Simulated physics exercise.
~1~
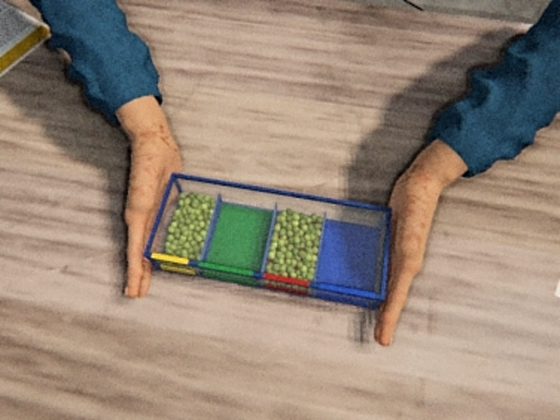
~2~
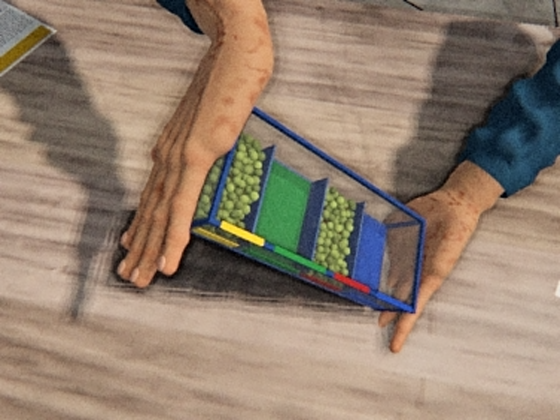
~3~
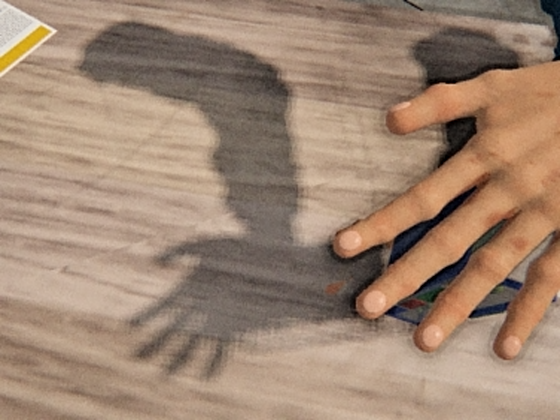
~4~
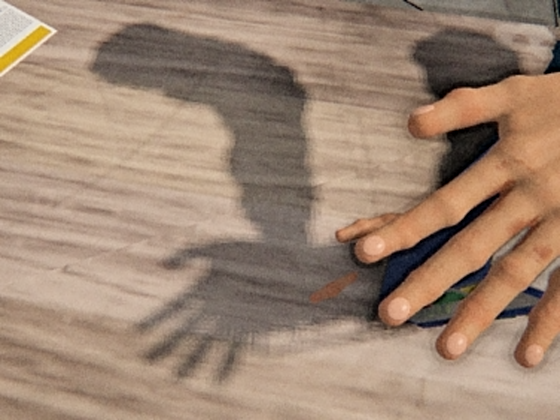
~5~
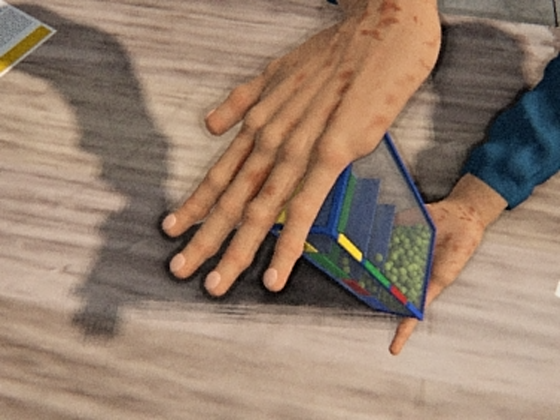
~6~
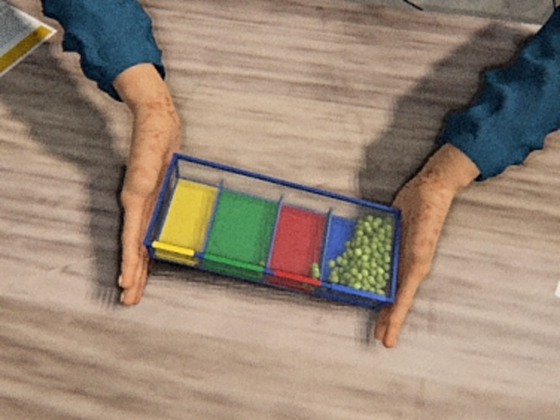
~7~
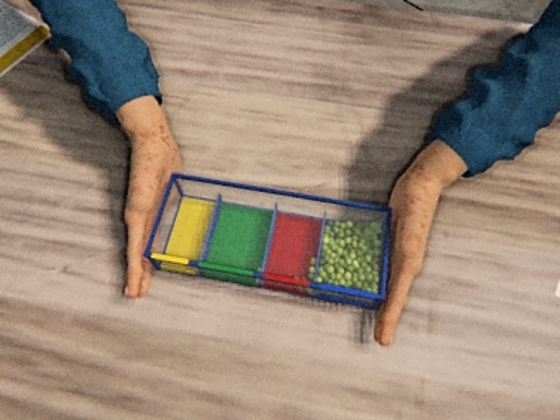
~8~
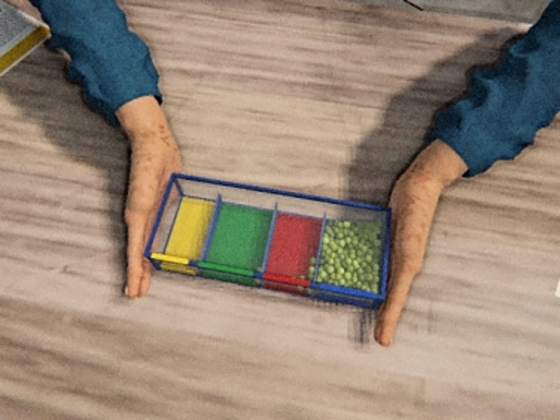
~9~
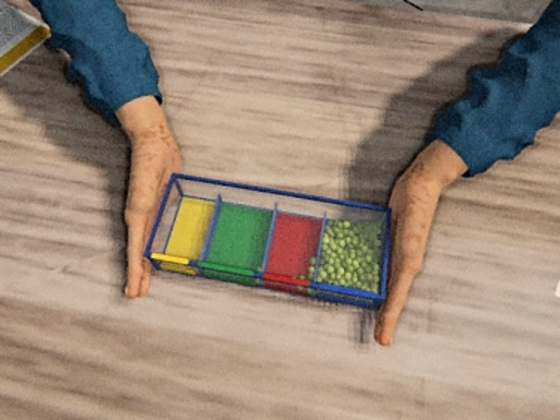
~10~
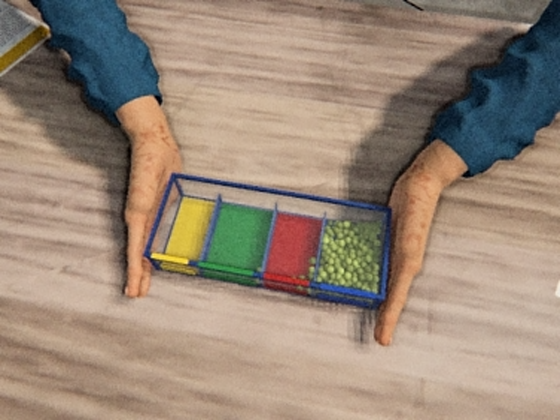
Hands tipping a clear-lidded sorting box up on its right end and back flat, leaving nearly all green peas in blue.
